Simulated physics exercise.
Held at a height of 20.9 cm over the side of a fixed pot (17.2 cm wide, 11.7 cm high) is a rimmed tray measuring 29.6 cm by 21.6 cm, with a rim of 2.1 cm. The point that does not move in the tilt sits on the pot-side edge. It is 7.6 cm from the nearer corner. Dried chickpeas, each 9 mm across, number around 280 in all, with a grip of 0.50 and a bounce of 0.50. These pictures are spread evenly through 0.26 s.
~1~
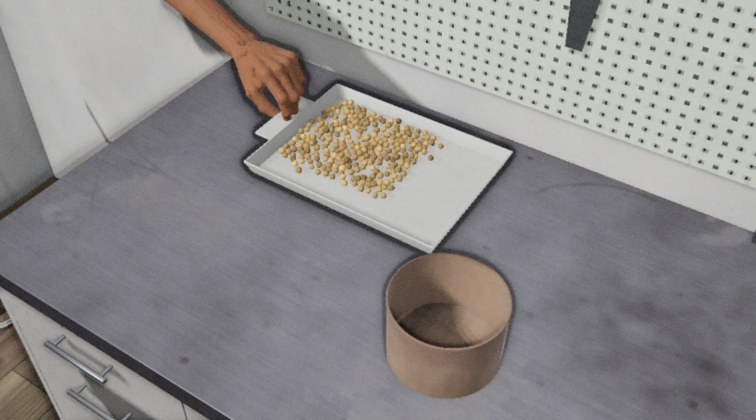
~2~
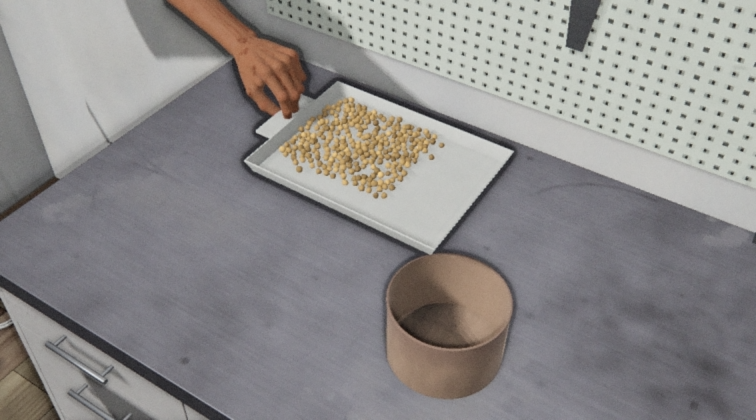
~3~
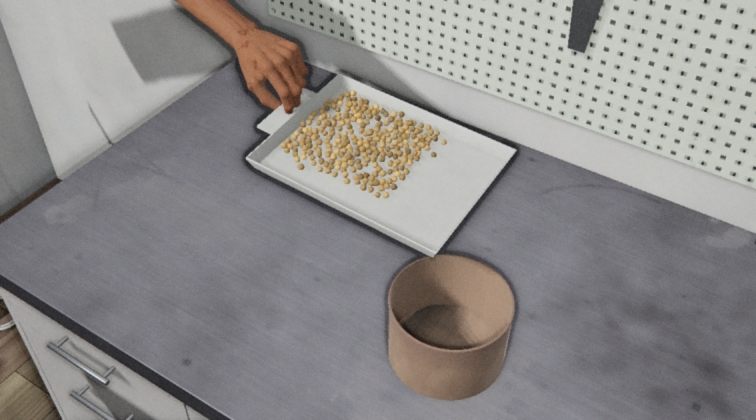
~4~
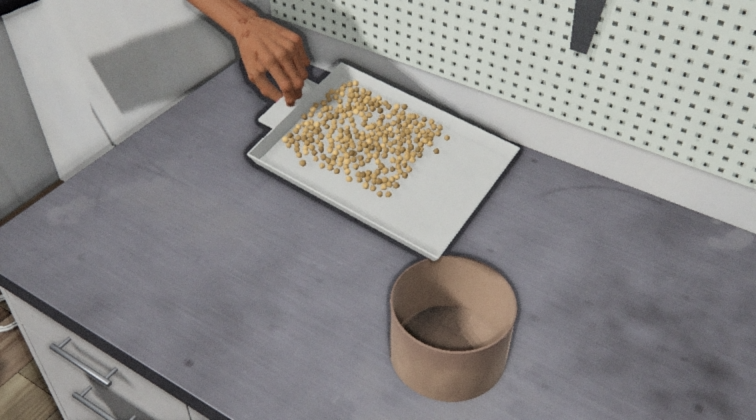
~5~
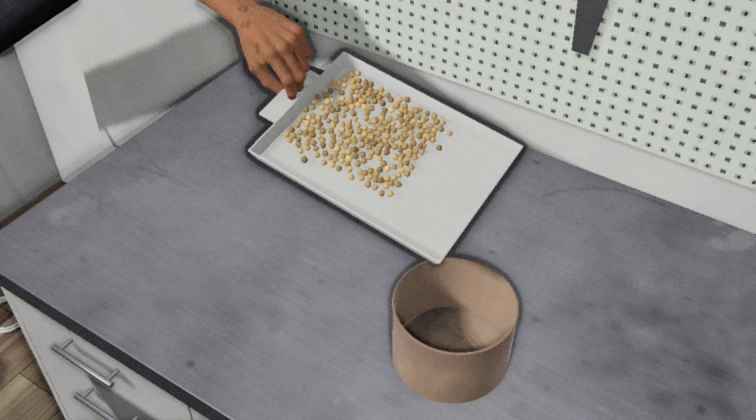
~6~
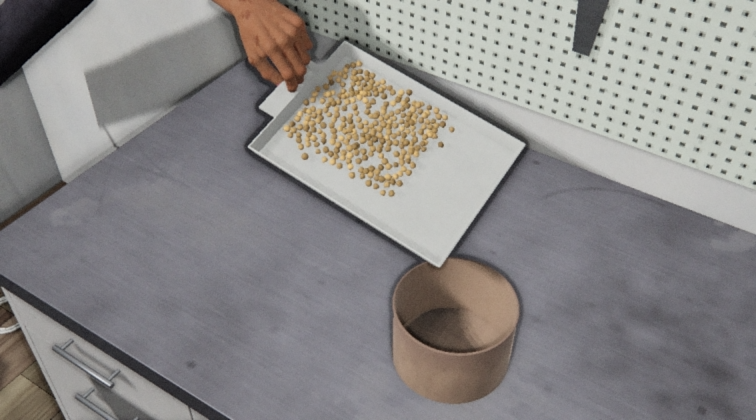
A hand gradually tilted a white tray of chickpeas on a gray counter, raising its far side while the near corner stayed by a brown pot, and the chickpeas barely shifted.
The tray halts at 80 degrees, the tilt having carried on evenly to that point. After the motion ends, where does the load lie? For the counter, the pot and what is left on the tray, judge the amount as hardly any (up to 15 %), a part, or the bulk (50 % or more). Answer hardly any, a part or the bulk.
Counter: Hardly any; pot: The bulk; left on the tray: Hardly any.
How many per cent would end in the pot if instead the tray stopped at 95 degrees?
Around 95 per cent, then.
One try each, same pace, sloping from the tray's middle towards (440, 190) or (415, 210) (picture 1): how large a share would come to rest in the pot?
That would be close to 15 per cent, then close to 90 per cent.
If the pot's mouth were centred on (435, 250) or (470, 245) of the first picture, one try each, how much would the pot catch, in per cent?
Estimates: 5 % and 0 %, in that order.
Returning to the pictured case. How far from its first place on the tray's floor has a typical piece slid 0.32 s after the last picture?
It has moved some 10 cm from its start.
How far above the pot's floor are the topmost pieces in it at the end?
Close to 2.5 cm up.
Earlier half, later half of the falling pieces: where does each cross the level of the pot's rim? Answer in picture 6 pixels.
Roughly (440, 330) to begin with, later roughly (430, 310).
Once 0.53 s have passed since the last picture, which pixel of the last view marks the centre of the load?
Look about (424, 268) in the last view.
Then, 0.32 s after the last picture, tilt 49 degrees; the tray holds 100 %, the pot 0 %.
Then, 0.53 s after the last picture, tilt 69 degrees; the tray holds 65 %, the pot 15 %.
Then, 0.86 s after the last picture, tilt 80 degrees; the tray holds 15 %, the pot 80 %.
In the end, counter 5 %, pot 95 %, tray 0 %.
